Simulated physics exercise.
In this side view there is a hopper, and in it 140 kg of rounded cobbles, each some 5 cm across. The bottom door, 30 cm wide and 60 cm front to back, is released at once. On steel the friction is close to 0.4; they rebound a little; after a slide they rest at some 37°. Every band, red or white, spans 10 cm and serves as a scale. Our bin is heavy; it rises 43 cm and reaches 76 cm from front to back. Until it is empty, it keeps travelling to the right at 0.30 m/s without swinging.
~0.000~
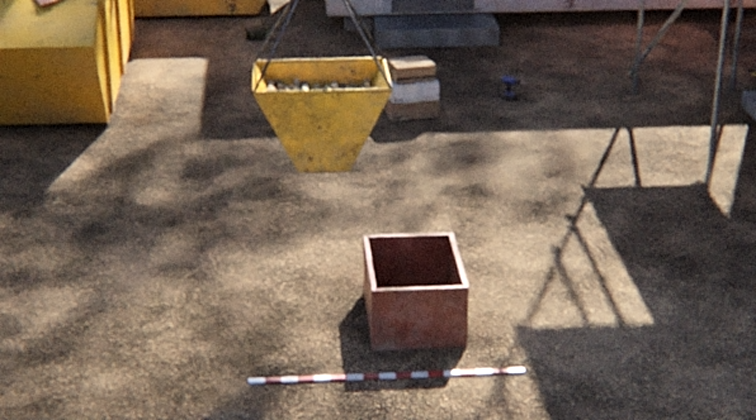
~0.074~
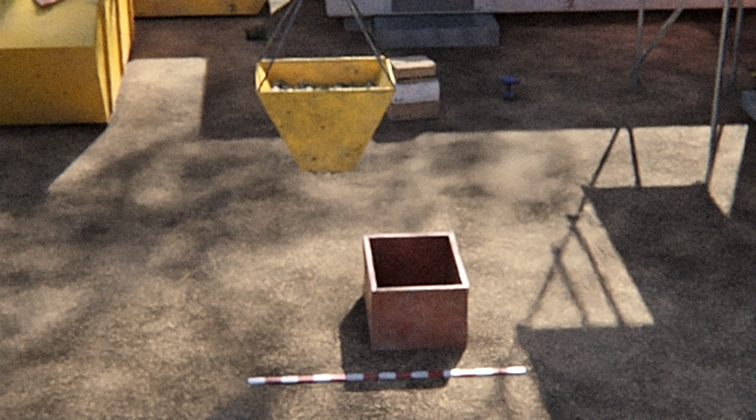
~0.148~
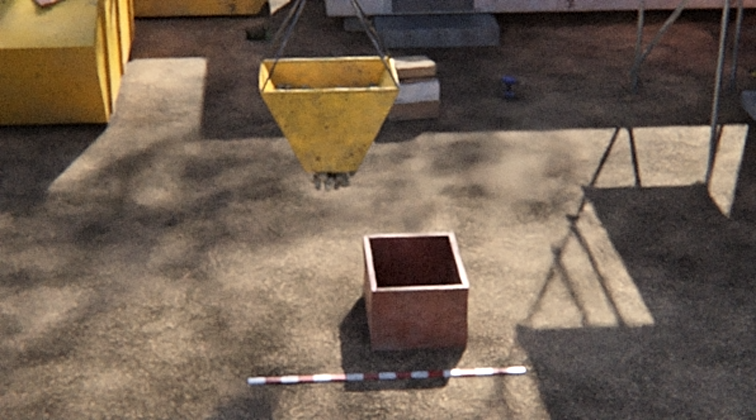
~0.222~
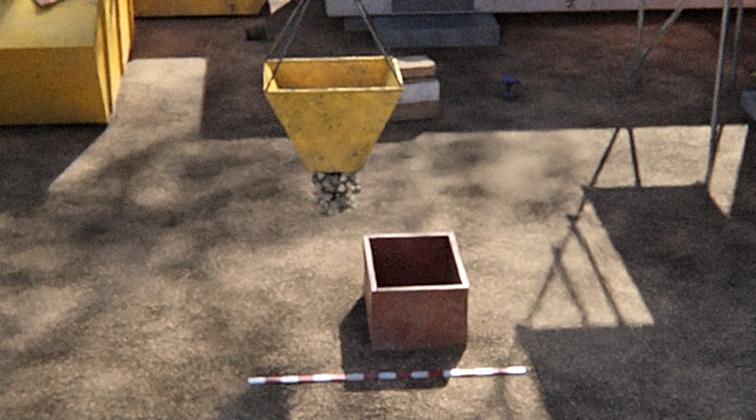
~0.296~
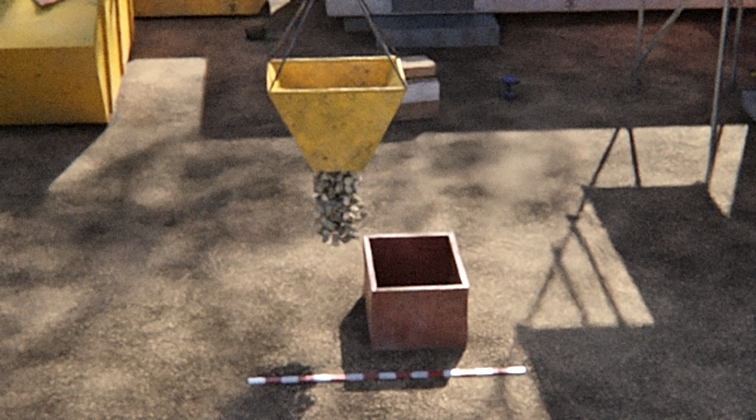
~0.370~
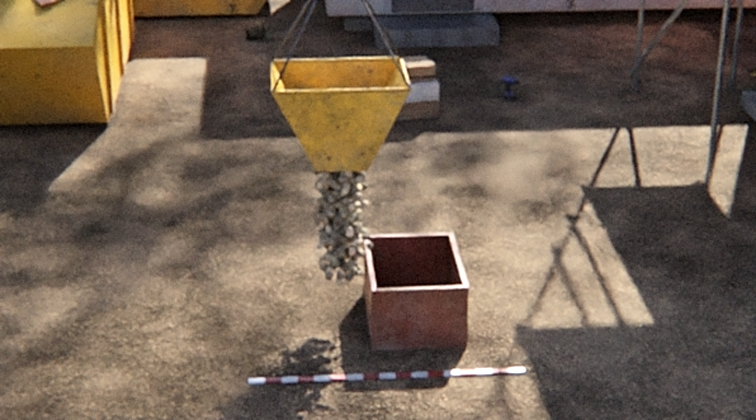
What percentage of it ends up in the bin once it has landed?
About 8 per cent.
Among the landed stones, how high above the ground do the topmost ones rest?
I'd put it at close to 22 cm off the ground.
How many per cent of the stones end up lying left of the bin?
Share of load: Near 90 %.
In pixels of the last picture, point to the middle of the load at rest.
They end up centred close to (328, 319).
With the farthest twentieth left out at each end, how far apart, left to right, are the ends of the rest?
The stretch is roughly 120 cm long.
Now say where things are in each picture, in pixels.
In the first picture, the outlet is at (324, 164); nothing has dropped yet.
In the second picture, the outlet is at (328, 163); 6 % is out.
In the third picture, the outlet is at (332, 163); 15 % is out, the lowest stones still above the rim at (334, 172), 107 cm up.
In the fourth picture, the outlet is at (335, 163); 28 % is out, the lowest stones still above the rim at (339, 195), 90 cm up.
In the fifth picture, the outlet is at (339, 163); 41 % is out, the lowest stones still above the rim at (343, 226), 68 cm up.
In the sixth picture, the outlet is at (343, 163); 56 % is out, the lowest stones still above the rim at (339, 257), 47 cm up.
After 0.7 s, 0 % in the hopper, 97 % falling or lying left of the bin, 2 % falling or lying in the bin, 0 % falling or lying beside or right of the bin; the stones farthest right are at (393, 286).
After 1.1 s, 0 % in the hopper, 90 % falling or lying left of the bin, 8 % falling or lying in the bin, 2 % falling or lying beside or right of the bin; the stones farthest right are at (449, 306).
After 1.7 s, 0 % in the hopper, 89 % falling or lying left of the bin, 8 % falling or lying in the bin, 3 % falling or lying beside or right of the bin; the stones farthest right are at (451, 298).
After 2.6 s, 0 % in the hopper, 89 % falling or lying left of the bin, 8 % falling or lying in the bin, 3 % falling or lying beside or right of the bin; the stones farthest right are at (451, 298).
After 4.5 s, 0 % in the hopper, 89 % left of the bin, 8 % in the bin, 3 % beside or right of the bin; the stones farthest right are at (451, 298).
